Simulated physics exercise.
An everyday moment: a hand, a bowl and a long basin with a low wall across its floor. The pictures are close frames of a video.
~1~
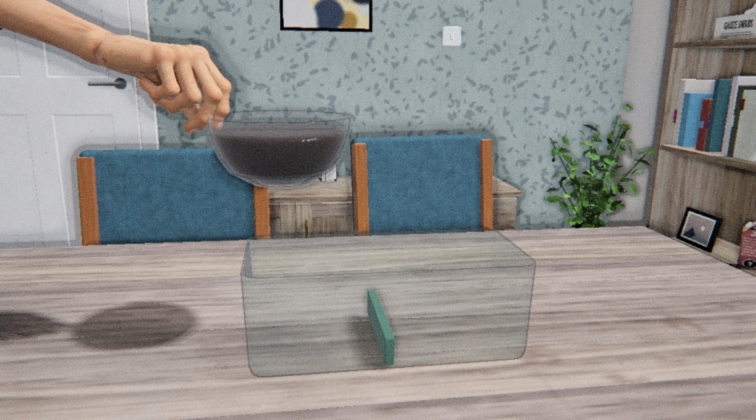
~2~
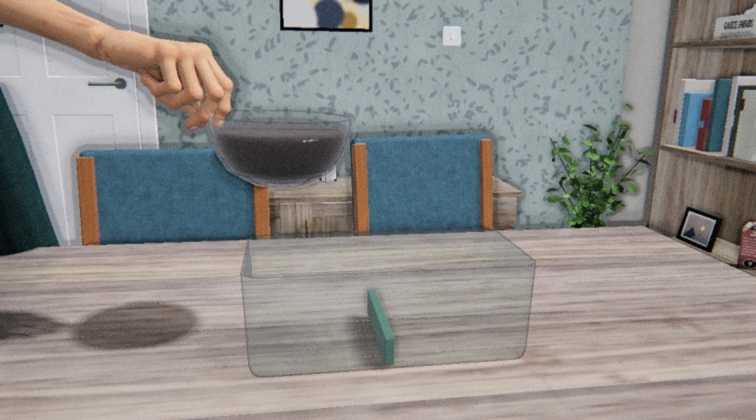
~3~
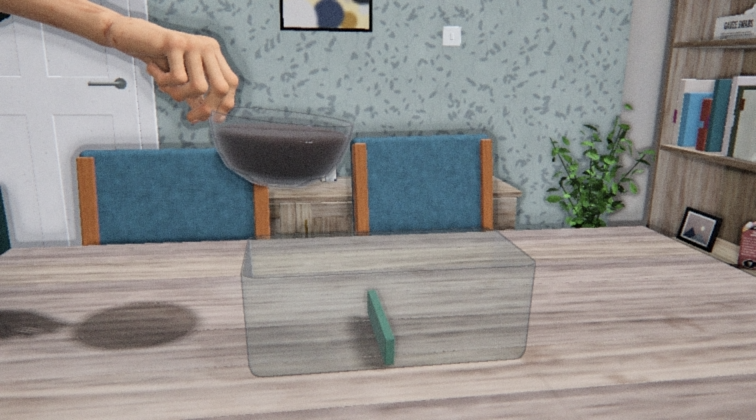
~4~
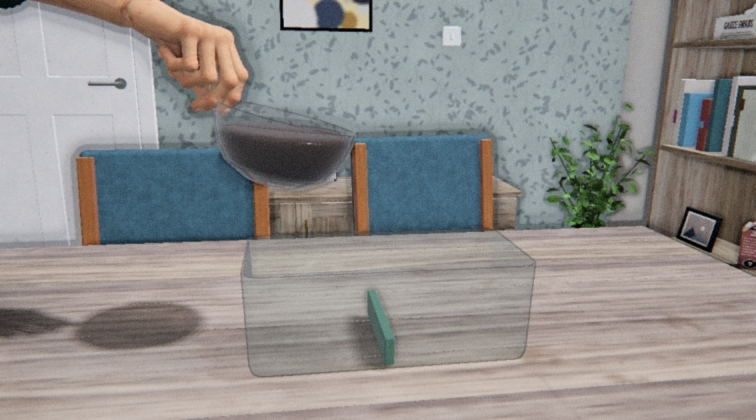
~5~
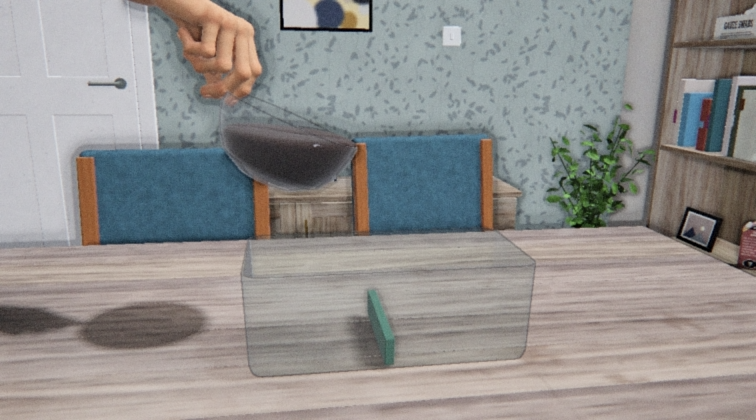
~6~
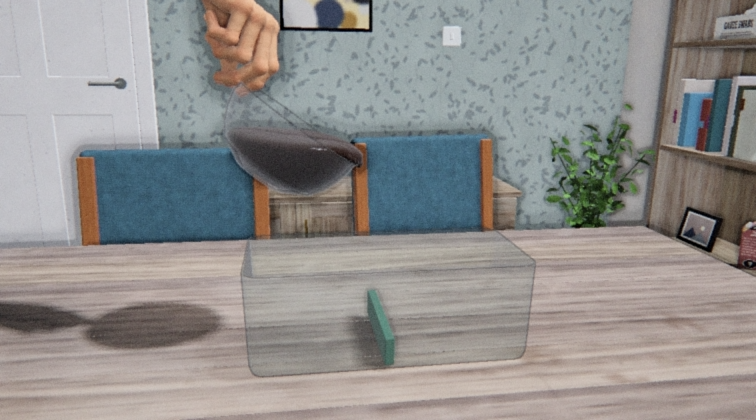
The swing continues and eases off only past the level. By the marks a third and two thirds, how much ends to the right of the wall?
In the end from a third to two thirds is right of the wall.
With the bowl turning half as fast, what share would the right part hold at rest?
Close to 70 per cent.
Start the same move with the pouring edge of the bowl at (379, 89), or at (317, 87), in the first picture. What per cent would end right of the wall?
About 70 and 35 per cent.
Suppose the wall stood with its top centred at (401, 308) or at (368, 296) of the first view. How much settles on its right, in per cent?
About 30 and 65 per cent.
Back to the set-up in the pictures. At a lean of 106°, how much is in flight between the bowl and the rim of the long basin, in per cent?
It comes to 25 per cent or so.
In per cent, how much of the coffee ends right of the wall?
Roughly 55 in a hundred.
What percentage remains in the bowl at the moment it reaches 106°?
About 5 per cent.
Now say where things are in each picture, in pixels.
In the first frame, it leans 0°; its right rim is at (349, 118); the coffee meets the walls at (213, 131) and (346, 131); the long basin's rim runs from (245, 257) to (514, 246); the wall's top is at (380, 313).
In the second frame, it leans 2°; its right rim is at (350, 120); the coffee meets the walls at (214, 131) and (346, 132).
In the third frame, it leans 6°; its right rim is at (352, 125); the coffee meets the walls at (215, 128) and (348, 135).
In the fourth frame, it leans 14°; its right rim is at (355, 136); the coffee meets the walls at (219, 127) and (350, 138).
In the fifth frame, it leans 25°; its right rim is at (355, 149); the coffee meets the walls at (223, 127) and (355, 141).
In the sixth frame, it leans 37°; its right rim is at (353, 164); the coffee meets the walls at (227, 130) and (341, 147); 6 per cent is over the edge.
A moment on, the bowl is tipped right over and 7 per cent is still to pour, 19 is left of the wall and 49 right of it.
Next, the bowl is tipped right over and 0 per cent is still to pour, 40 is left of the wall and 56 right of it.
Then the bowl is tipped right over and 0 per cent is still to pour, 42 is left of the wall and 55 right of it.
Later the bowl is tipped right over and 0 per cent is still to pour, 43 is left of the wall and 55 right of it.
Finally, 43 per cent lies left of the wall, 55 right of it and 2 outside.
